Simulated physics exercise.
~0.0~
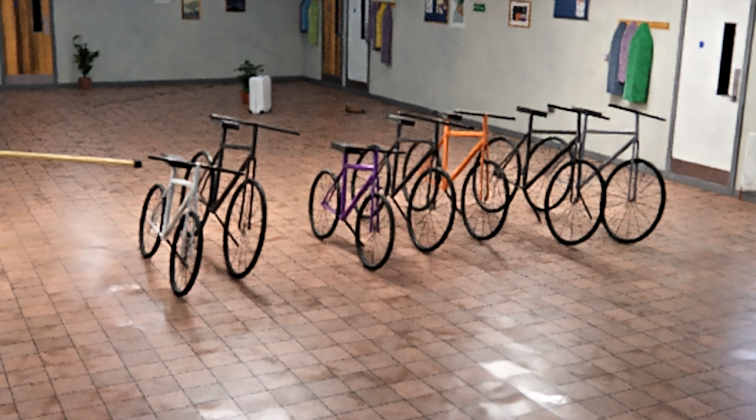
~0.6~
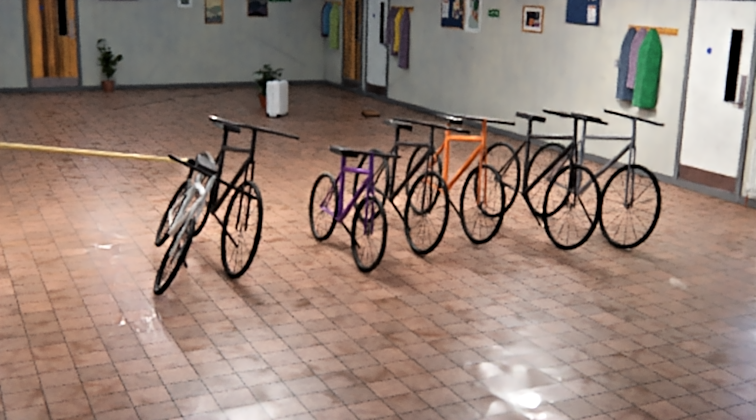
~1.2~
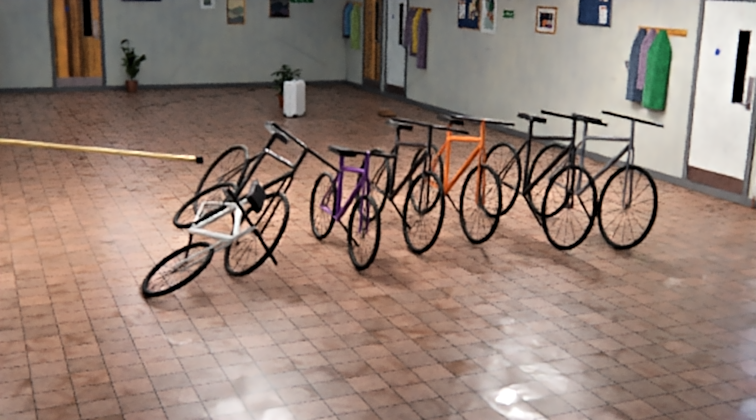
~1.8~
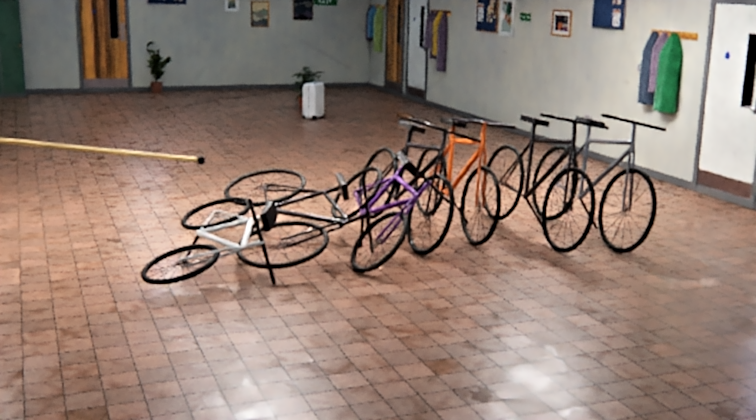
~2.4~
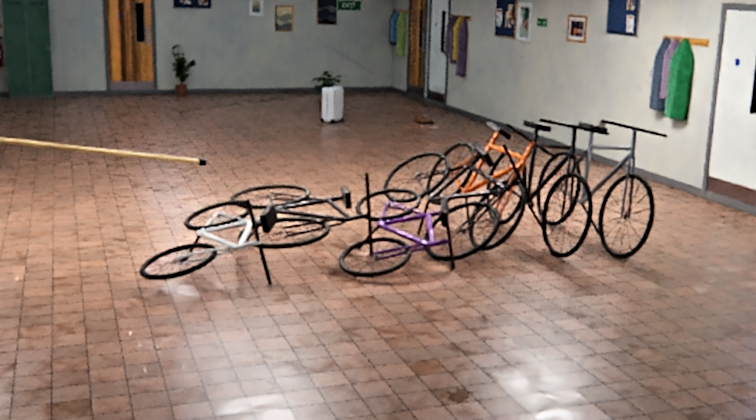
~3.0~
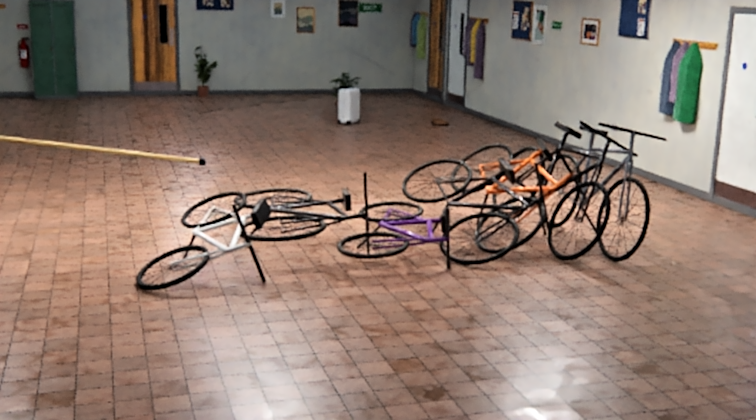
The video shows a pole nudging the nearest of seven bicycles parked in a row in a tiled hall, which topples rightward into its neighbours; the purple one falls flat, the orange one tips over partway, and the bicycle at the far right remains standing.
